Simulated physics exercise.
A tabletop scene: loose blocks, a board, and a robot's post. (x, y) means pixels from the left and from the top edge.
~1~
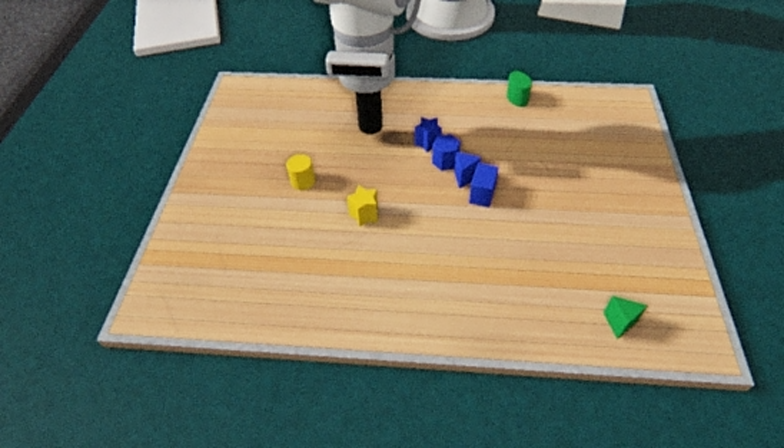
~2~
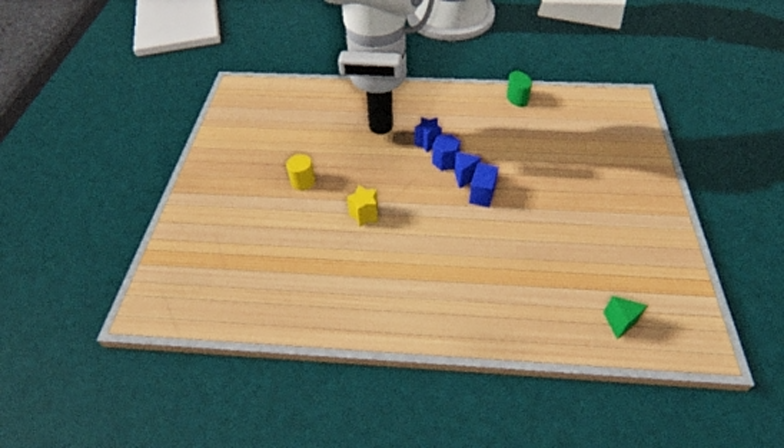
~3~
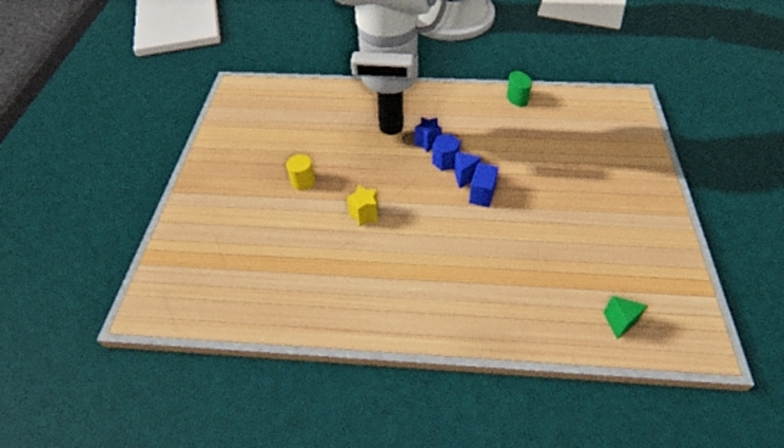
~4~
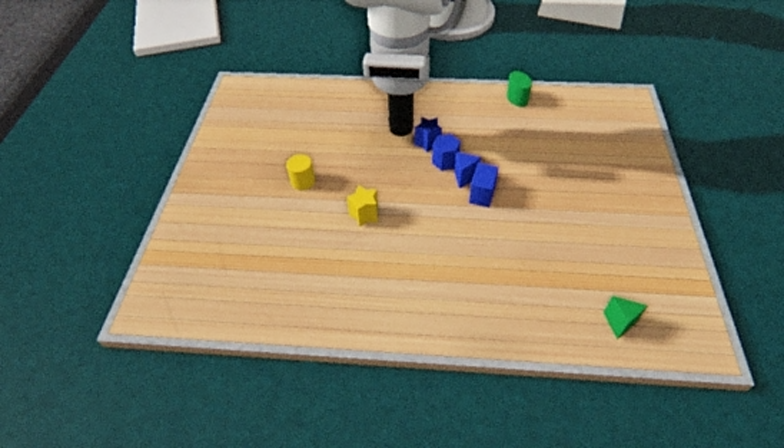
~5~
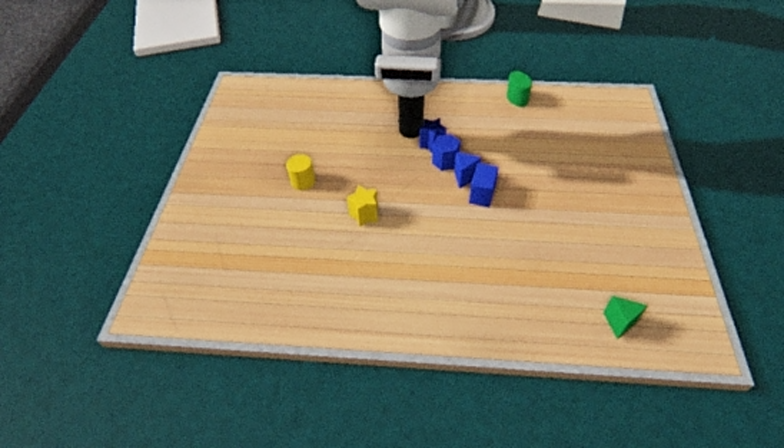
To begin with, a robot's black post stands left of a slanting row of four blue blocks on a wooden board, with yellow and green blocks elsewhere. The post slides steadily right to the blue star, which then shifts slightly right while the other blocks stay still.
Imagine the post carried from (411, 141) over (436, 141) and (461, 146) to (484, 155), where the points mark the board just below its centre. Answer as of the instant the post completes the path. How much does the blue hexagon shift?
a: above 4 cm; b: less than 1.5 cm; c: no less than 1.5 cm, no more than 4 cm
My answer is option b.
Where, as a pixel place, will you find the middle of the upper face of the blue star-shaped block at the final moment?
My prediction: (510, 138).
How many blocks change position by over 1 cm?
It displaces one.
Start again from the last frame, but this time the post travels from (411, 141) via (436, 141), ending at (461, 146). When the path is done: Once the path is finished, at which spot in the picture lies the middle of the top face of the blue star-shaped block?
Pixel (485, 131).
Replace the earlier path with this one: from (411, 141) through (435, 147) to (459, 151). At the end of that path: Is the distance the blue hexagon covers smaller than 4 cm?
I'd say yes.
The first path, step by step. One third of the way, post at (437, 131); blue star-shaped block at (459, 126); blue hexagon at (449, 144), turned 10° clockwise.
Two thirds of the way, post at (462, 136); blue star-shaped block at (486, 130); blue hexagon at (449, 144), turned 10° clockwise.
At the end, post at (485, 145); blue star-shaped block at (510, 138); blue hexagon at (449, 144), turned 10° clockwise; blue three-sided block still.
